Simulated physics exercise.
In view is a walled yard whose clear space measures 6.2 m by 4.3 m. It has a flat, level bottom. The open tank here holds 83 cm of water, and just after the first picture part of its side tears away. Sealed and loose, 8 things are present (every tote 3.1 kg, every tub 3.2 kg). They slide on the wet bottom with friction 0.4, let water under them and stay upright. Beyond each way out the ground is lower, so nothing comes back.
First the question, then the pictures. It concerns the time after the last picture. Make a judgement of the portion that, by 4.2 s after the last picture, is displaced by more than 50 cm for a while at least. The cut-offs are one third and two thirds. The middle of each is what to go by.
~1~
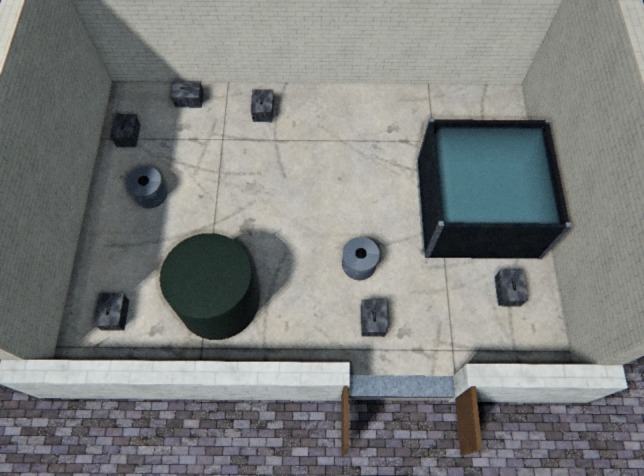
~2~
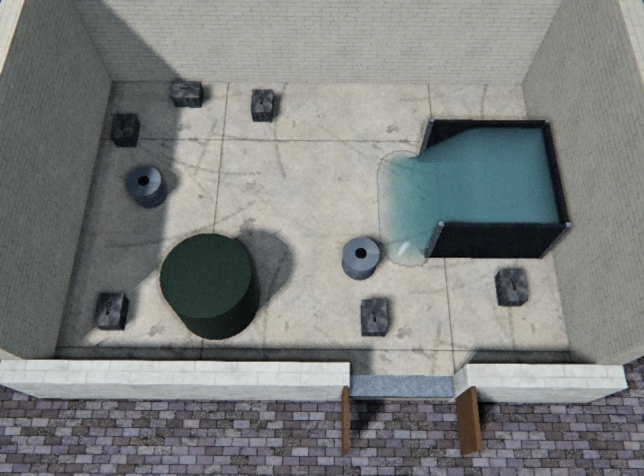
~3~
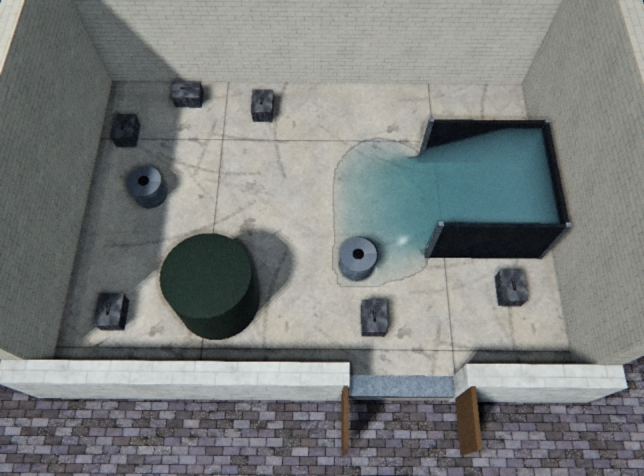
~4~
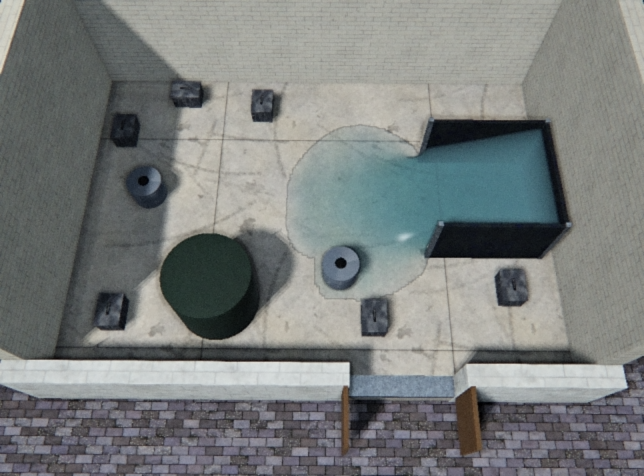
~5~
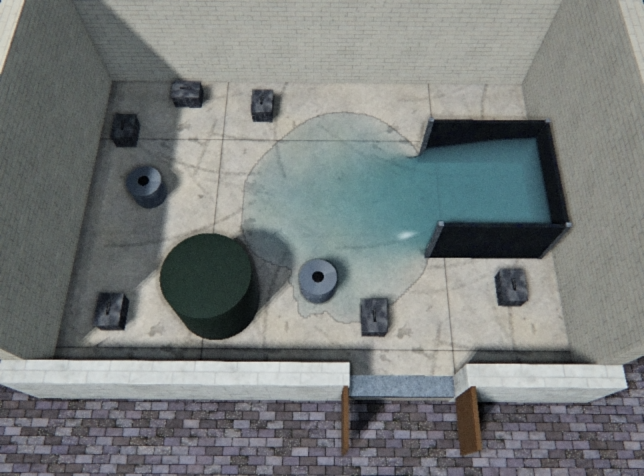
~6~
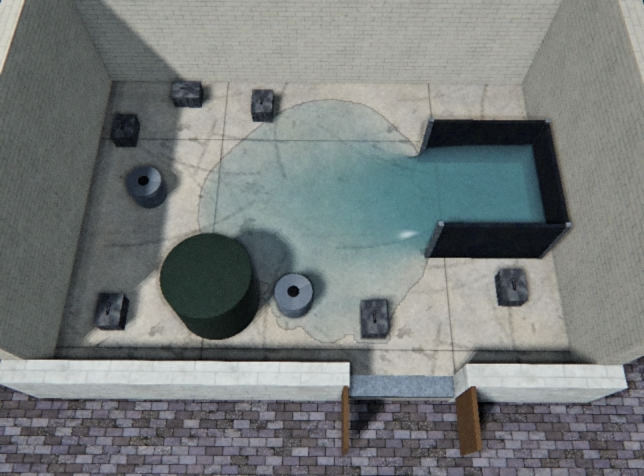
The share is at least two thirds.
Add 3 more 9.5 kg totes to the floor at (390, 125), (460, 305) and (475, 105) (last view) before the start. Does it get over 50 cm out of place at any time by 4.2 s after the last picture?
Check, in order - not exceeded, not exceeded, not exceeded.
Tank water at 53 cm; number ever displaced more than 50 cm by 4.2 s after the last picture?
You'd get 6 in that case.
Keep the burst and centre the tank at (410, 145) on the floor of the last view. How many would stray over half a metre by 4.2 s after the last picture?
Count: 7.
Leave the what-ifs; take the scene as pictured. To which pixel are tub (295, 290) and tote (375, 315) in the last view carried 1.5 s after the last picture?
(231, 345) and (376, 350), roughly.
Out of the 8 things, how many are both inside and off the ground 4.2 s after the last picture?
The number is 6.
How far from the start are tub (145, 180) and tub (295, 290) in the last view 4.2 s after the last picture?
Respectively, 50 centimetres and 150 centimetres.
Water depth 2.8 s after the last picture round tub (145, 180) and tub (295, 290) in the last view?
I'd put it at 15 cm and 7 cm respectively.
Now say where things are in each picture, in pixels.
In the first picture, a tub at (361, 254) rests on the ground; a tote at (375, 315), on the bottom; water covers 1.9 m2; 0 of 8 have shifted.
In the second picture, a tub at (361, 254) rests on the ground; a tote at (375, 315), on the bottom; 2.8 m2 under water; 0 of 8 have shifted.
In the third picture, a tub at (358, 254), on the bottom, 3 cm from its start; a tote at (375, 315) rests on the ground; 4.0 m2 under water; 0 of 8 have shifted.
In the fourth picture, a tub at (341, 263) rests on the ground, 28 cm from its start; a tote at (375, 315) rests on the ground; 5.6 m2 under water; 1 of 8 have shifted.
In the fifth picture, a tub at (318, 277), on the bottom, 61 cm from its start; a tote at (375, 315), on the bottom; 7.4 m2 under water; 1 of 8 have shifted.
In the sixth picture, a tub at (293, 292), on the bottom, 95 cm from its start; a tote at (375, 317) rests on the ground; 9.6 m2 under water; 1 of 8 have shifted.
Then, 0.4 s after the last picture 1 of 8 are over 50 cm from their spots; 1 afloat.
Then, 1.5 s after the last picture 4 of 8 are over 50 cm from their spots; 6 afloat.
Then, 2.8 s after the last picture 4 of 8 are over 50 cm from their spots; 6 afloat.
Then, 4.2 s after the last picture 5 of 8 are over 50 cm from their spots, and 7 have been at some point; 6 afloat.
